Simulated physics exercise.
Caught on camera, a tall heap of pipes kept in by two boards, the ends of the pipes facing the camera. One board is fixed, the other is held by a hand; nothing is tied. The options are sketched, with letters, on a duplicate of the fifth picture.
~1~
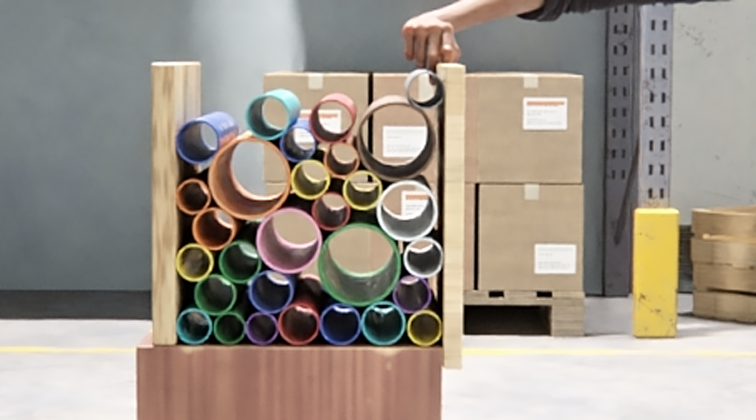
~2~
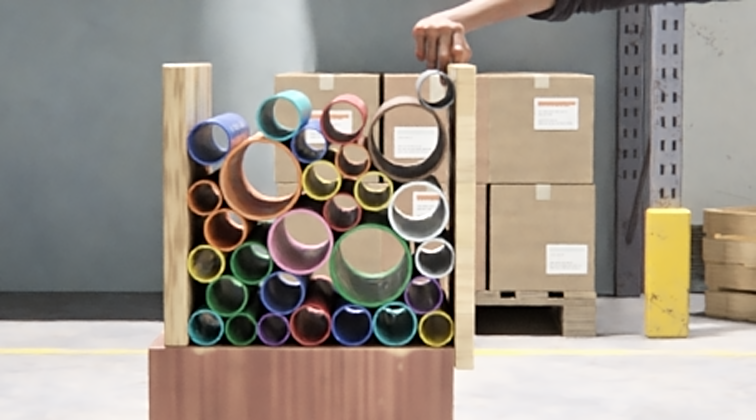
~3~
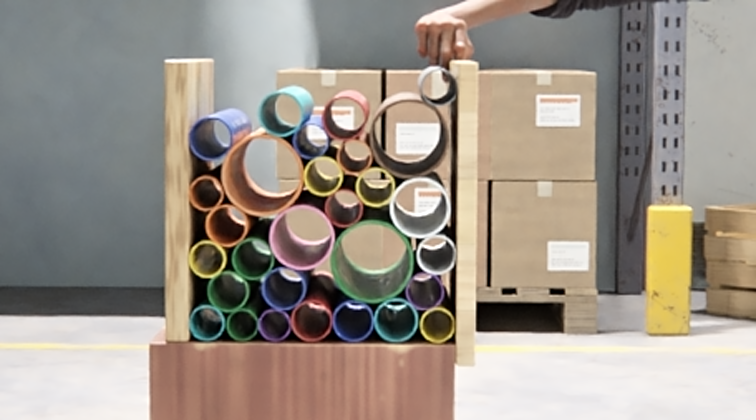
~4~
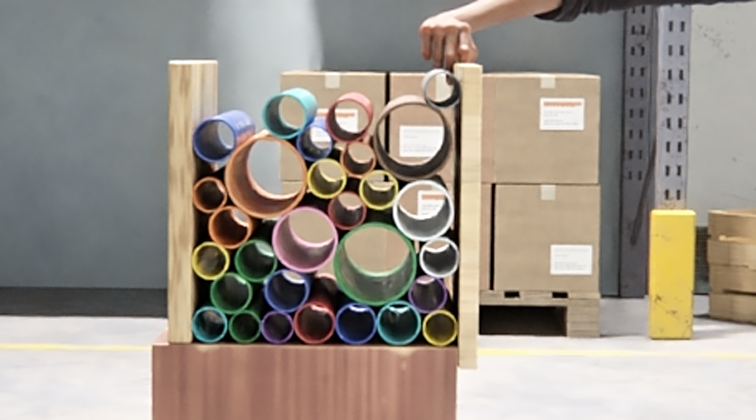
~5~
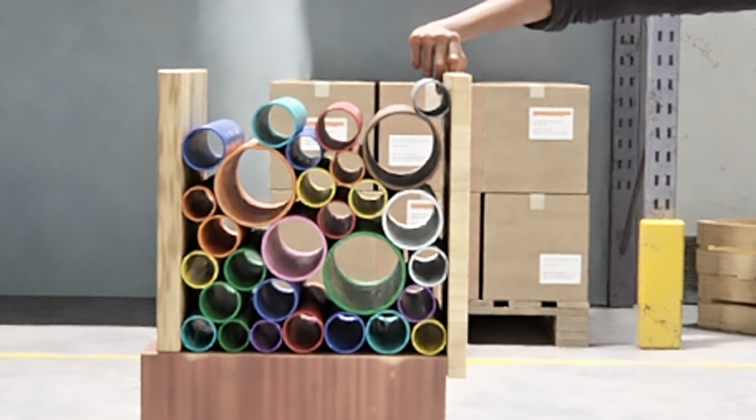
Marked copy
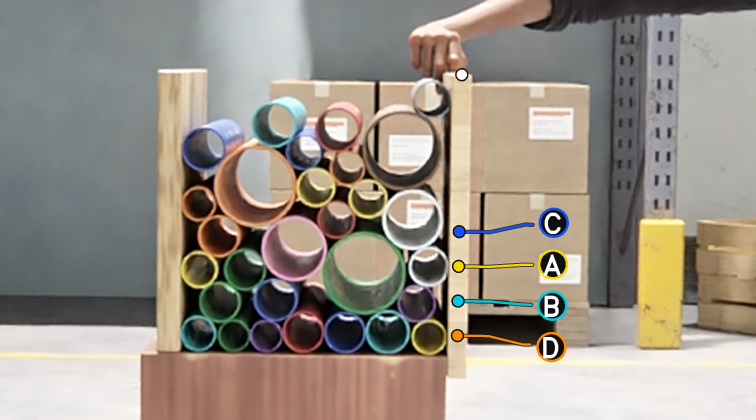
The clip opens on colourful pipes heaped between two upright wooden boards, a hand resting at the top of the right one. The whole view shifts slightly, first one way and later partly back, while the pipes, boards and hand show no clear movement against the stacked boxes behind.
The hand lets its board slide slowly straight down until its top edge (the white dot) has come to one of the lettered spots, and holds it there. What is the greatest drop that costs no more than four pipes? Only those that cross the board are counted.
Lower it to A and no more.
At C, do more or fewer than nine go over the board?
At C, fewer than nine.
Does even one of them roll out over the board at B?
Yes, at B.
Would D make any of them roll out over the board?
Yes, at D.
On the marked copy, A at (459, 267); B at (458, 301); C at (459, 232); D at (458, 336); the white dot at (462, 74).
Taking A. A third of the way, top of the board (450, 157).
Two thirds of the way, top of the board (449, 251).
When it is over, top of the board (449, 266), one out over the board.
As for the rest, B more than four out over the board; C one out over the board; D more than four out over the board.
